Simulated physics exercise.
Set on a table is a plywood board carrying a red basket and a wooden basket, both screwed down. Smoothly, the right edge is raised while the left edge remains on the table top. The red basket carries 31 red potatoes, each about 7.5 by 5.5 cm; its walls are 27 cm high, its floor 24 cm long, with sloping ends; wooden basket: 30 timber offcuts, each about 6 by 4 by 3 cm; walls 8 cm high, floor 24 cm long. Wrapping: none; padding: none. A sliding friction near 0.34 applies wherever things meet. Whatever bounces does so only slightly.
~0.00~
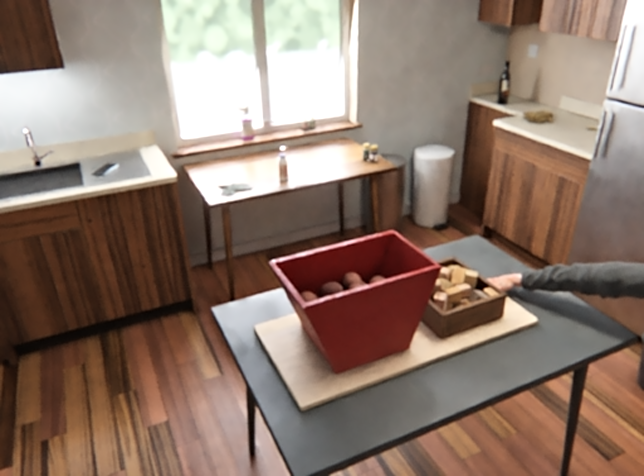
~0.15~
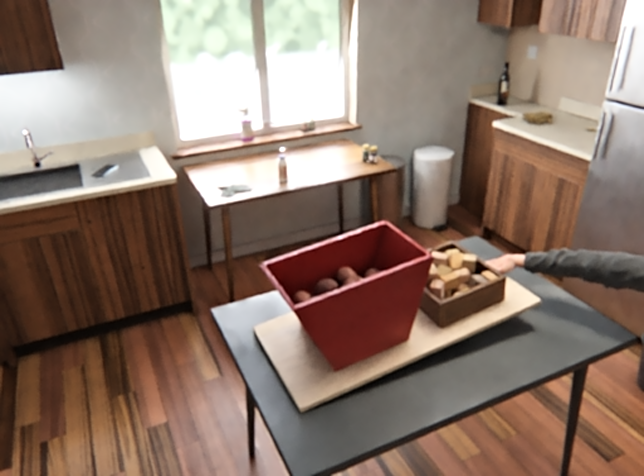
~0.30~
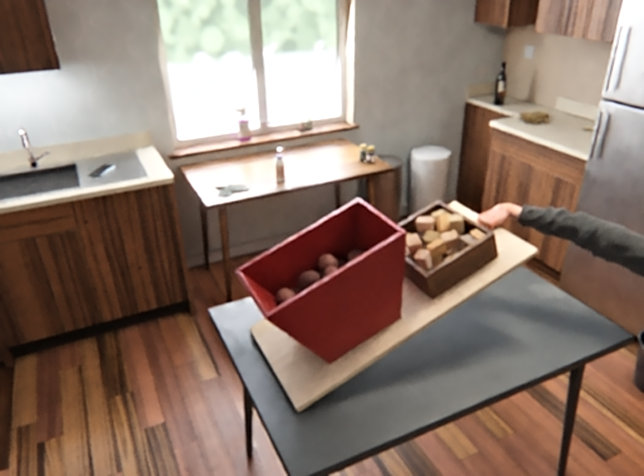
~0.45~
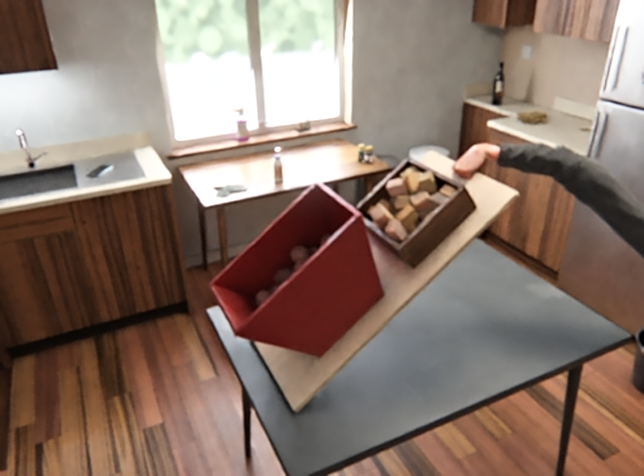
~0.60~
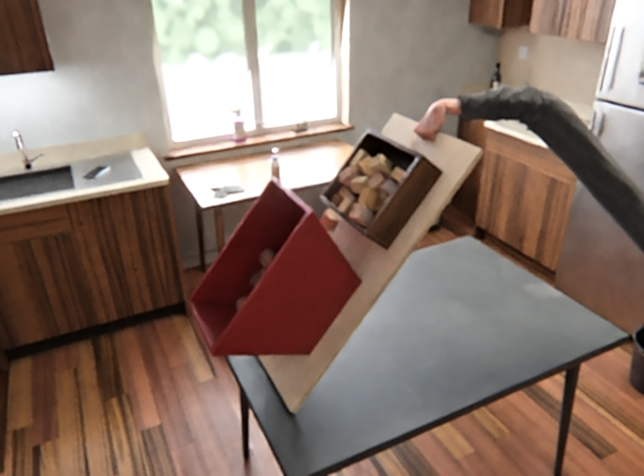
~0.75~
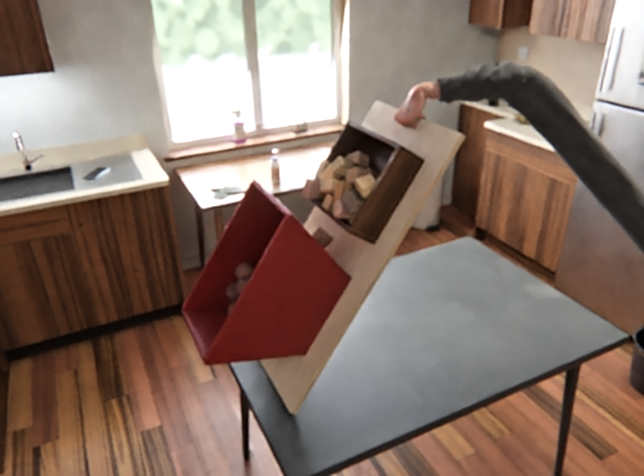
In a kitchen, a red basket of red potatoes and a wooden basket of timber offcuts sit on a plywood board lying flat on a dark table. A hand at the right raises that end of the board steeply, tilting both baskets leftward, and offcuts shift as one leaves the wooden basket.
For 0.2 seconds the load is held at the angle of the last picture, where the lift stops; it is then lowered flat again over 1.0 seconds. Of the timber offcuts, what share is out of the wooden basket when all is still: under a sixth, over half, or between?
I'd say it will hang on to over five sixths of them.
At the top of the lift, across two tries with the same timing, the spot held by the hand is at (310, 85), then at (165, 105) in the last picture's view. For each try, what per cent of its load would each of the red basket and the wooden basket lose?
Red basket: 50 %, then 100 %; wooden basket: 70 %, then 100 %.
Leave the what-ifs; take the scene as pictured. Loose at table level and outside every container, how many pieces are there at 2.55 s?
Near 0, by my count.
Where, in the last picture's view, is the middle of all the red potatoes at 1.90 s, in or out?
At about (328, 318) in pixels.
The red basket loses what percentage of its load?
Red basket, 0 in a hundred gone.
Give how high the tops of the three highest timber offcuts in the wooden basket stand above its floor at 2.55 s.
Height: About 11 cm.
After 1.04 s, tilt 54°; red basket 31 in, 0 out and wooden basket 28 in, 2 out.
After 1.40 s, tilt 32°; red basket 31 in, 0 out and wooden basket 28 in, 2 out.
After 1.90 s, tilt 0°; red basket 31 in, 0 out and wooden basket 28 in, 2 out.
Outcome (at 2.55 s), red basket 31 in, 0 out and wooden basket 28 in, 2 out. Asked share, 2 of 30, 7 per cent.
